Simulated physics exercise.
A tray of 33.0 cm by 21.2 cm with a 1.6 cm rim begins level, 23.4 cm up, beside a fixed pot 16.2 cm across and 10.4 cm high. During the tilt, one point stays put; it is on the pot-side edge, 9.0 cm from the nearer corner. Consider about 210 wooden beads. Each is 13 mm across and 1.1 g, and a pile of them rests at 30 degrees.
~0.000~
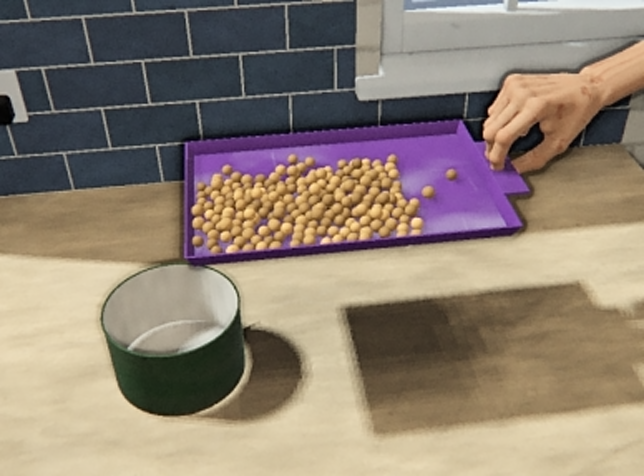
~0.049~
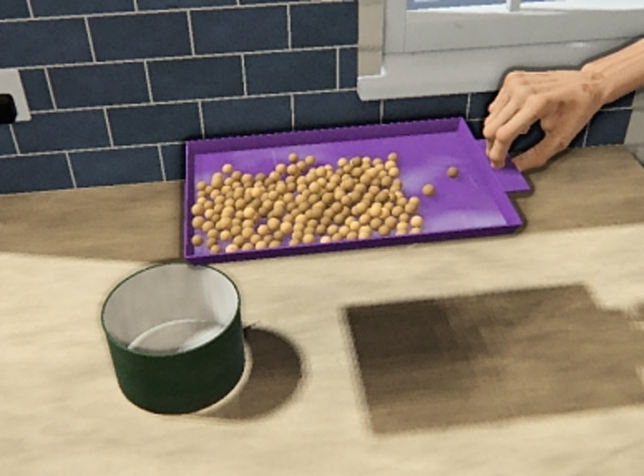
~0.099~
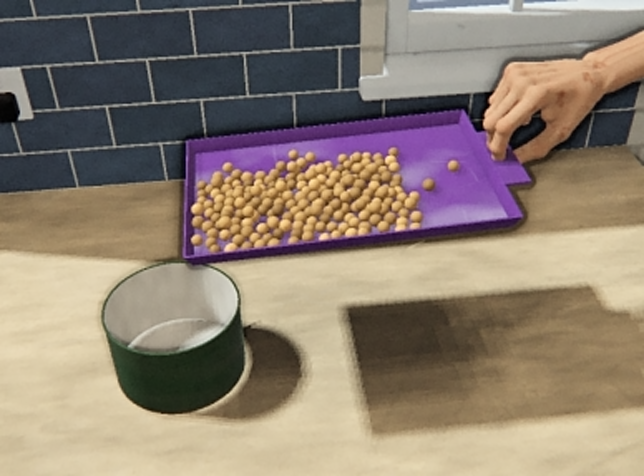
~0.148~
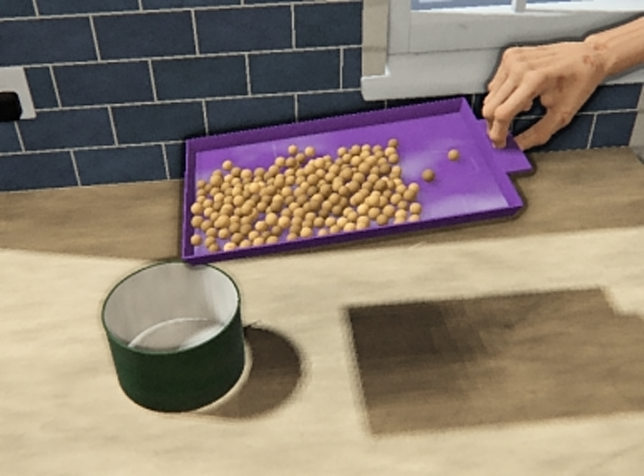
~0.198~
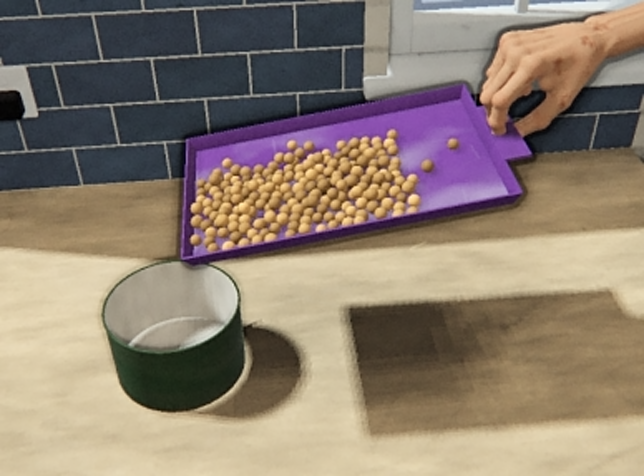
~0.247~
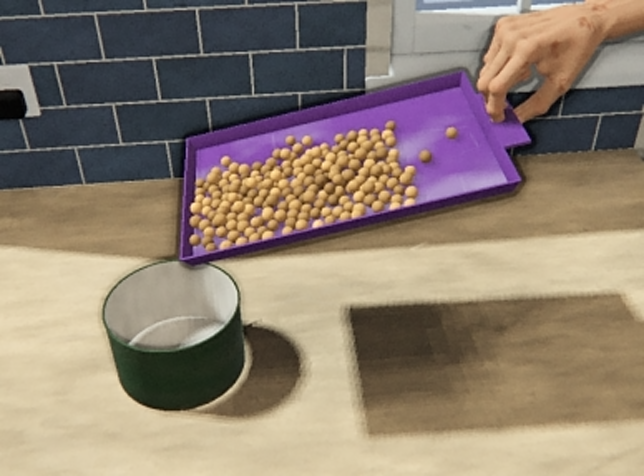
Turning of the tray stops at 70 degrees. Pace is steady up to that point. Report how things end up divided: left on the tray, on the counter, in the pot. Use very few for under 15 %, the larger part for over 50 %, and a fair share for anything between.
Tray: Very few, counter: A fair share, pot: The larger part.
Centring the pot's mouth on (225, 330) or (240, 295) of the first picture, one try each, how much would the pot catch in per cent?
20 and 0 %.
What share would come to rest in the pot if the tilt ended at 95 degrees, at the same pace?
Roughly 65 percent.
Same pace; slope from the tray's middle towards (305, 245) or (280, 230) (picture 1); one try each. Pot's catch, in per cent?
Approximately 10 percent, then 20 percent.
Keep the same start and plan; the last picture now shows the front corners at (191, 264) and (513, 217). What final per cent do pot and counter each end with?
Pot 10 % / counter 90 %.
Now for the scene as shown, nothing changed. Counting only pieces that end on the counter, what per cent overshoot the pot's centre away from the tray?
Share past the middle: Roughly 80 percent.
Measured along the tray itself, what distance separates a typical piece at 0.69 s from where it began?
Displacement on the tray: About 4 cm.
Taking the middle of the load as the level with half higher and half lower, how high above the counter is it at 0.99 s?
Some 26 cm above the counter.
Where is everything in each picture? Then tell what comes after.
The first picture shows tray tilt 0 degrees, front corners at (192, 253) and (514, 222); middle of the pieces at (302, 202); pot at (171, 306).
The second picture shows tray tilt 1 degrees, front corners at (192, 252) and (514, 220); middle of the pieces at (302, 201).
The third picture shows tray tilt 3 degrees, front corners at (191, 252) and (514, 213); middle of the pieces at (301, 198).
The fourth picture shows tray tilt 6 degrees, front corners at (190, 253) and (514, 202), lowest corner left front; middle of the pieces at (300, 194).
The fifth picture shows tray tilt 9 degrees, front corners at (189, 253) and (513, 190), lowest corner left front; middle of the pieces at (299, 189).
The sixth picture shows tray tilt 12 degrees, front corners at (187, 254) and (512, 178), lowest corner left front; middle of the pieces at (297, 185); pot at (172, 302). The tray's pace is about 65 degrees a second.
Then, at 0.69 s, tilt 40 degrees; the tray holds 100 %, the pot 0 %.
Then, at 0.99 s, tilt 58 degrees; the tray holds 75 %, the pot 5 %.
After 1.38 s, tilt 70 degrees; the tray holds 20 %, the pot 45 %.
At rest (2.9 s), tray 0 %, counter 35 %, pot 65 %.
